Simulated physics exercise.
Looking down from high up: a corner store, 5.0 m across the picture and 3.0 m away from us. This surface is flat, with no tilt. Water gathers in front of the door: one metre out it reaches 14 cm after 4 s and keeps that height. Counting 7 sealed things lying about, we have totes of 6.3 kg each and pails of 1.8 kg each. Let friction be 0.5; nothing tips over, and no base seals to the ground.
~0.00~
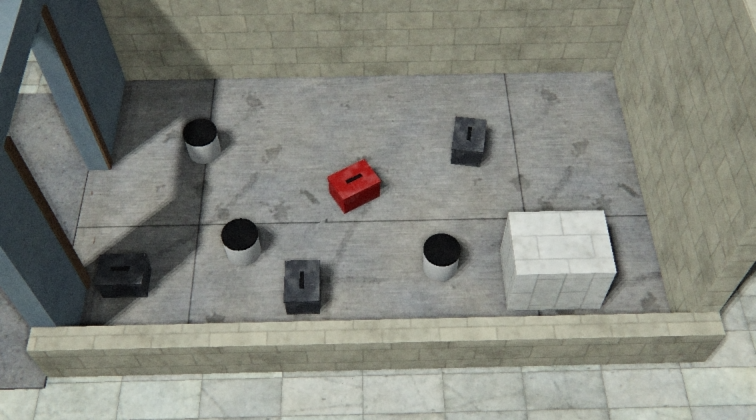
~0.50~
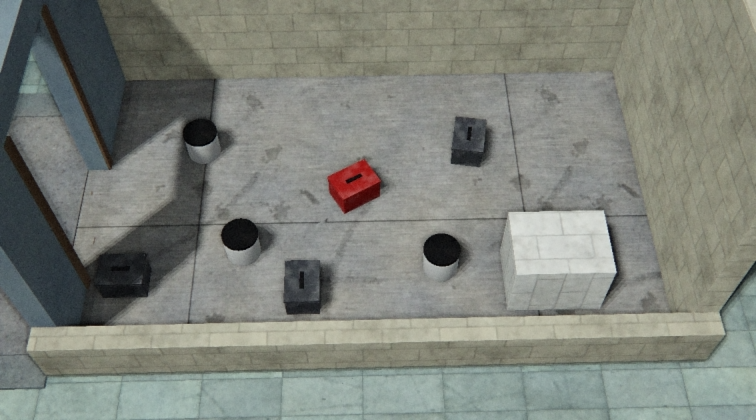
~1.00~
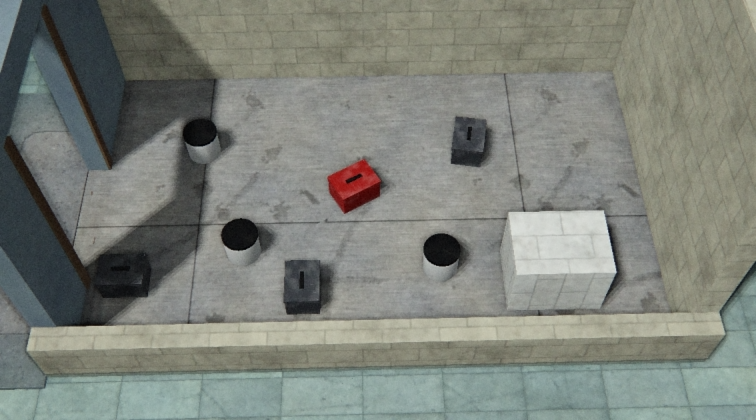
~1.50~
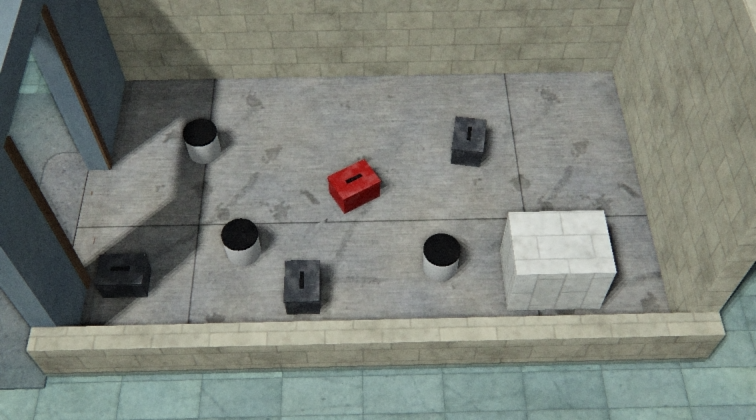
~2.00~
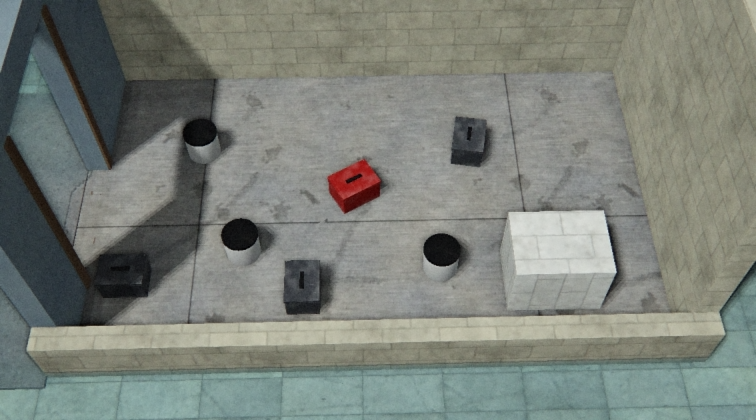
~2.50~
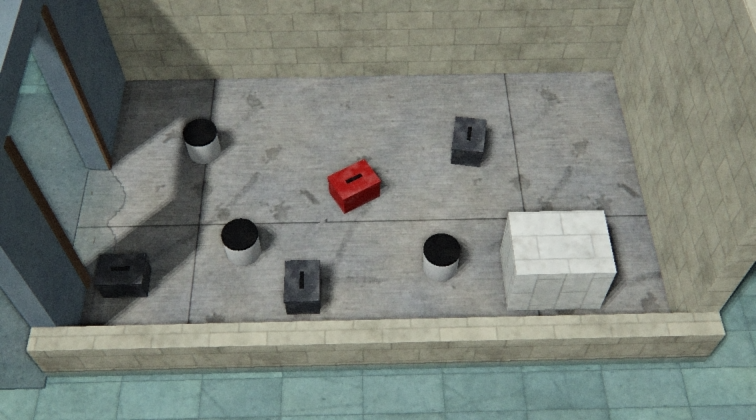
Water spreads over the paving outside the low wall and creeps through the doorway at left onto the grey floor, while the red tote, dark totes, white pails with black tops and pale block stay still.
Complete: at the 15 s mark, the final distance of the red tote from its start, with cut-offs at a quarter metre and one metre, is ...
Past one metre.
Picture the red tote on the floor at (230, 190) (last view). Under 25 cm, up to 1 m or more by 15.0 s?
Result: It drifts a great deal.
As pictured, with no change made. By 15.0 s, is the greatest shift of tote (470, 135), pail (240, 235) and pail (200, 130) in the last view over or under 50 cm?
First greater, then greater, then greater.
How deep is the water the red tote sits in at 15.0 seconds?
Roughly 9 cm.
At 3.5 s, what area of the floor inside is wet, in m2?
Wet area: Approx. 1.0 m2.
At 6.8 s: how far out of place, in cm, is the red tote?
Around 30 cm from the start by that time.
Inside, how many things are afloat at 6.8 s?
At that time, 2.
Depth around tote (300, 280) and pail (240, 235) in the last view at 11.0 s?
About 7 and 7 cm.
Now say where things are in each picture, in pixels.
In the first frame, the red tote at (354, 179) rests on the ground; water covers 0.0 m2; 0 of 7 have shifted.
In the second frame, the red tote at (354, 179) rests on the ground; 0.0 m2 under water; 0 of 7 have shifted.
In the third frame, the red tote at (354, 179) rests on the ground; water covers 0.0 m2; 0 of 7 have shifted.
In the fourth frame, the red tote at (354, 179) rests on the ground; water covers 0.0 m2; 0 of 7 have shifted.
In the fifth frame, the red tote at (354, 179) rests on the ground; water covers 0.0 m2; 0 of 7 have shifted.
In the sixth frame, the red tote at (354, 179), on the bottom; water covers 0.1 m2; 0 of 7 have shifted.
After 3.5 s the red tote is near (354, 179), 0.0 m from its start, aground; 0 afloat.
After 6.8 s the red tote is near (383, 178), 0.3 m from its start, aground; 2 afloat.
After 11.0 s the red tote is near (389, 176), 0.3 m from its start, aground; 4 afloat.
After 15.0 s the red tote is near (545, 152), 1.8 m from its start, afloat; 6 afloat.
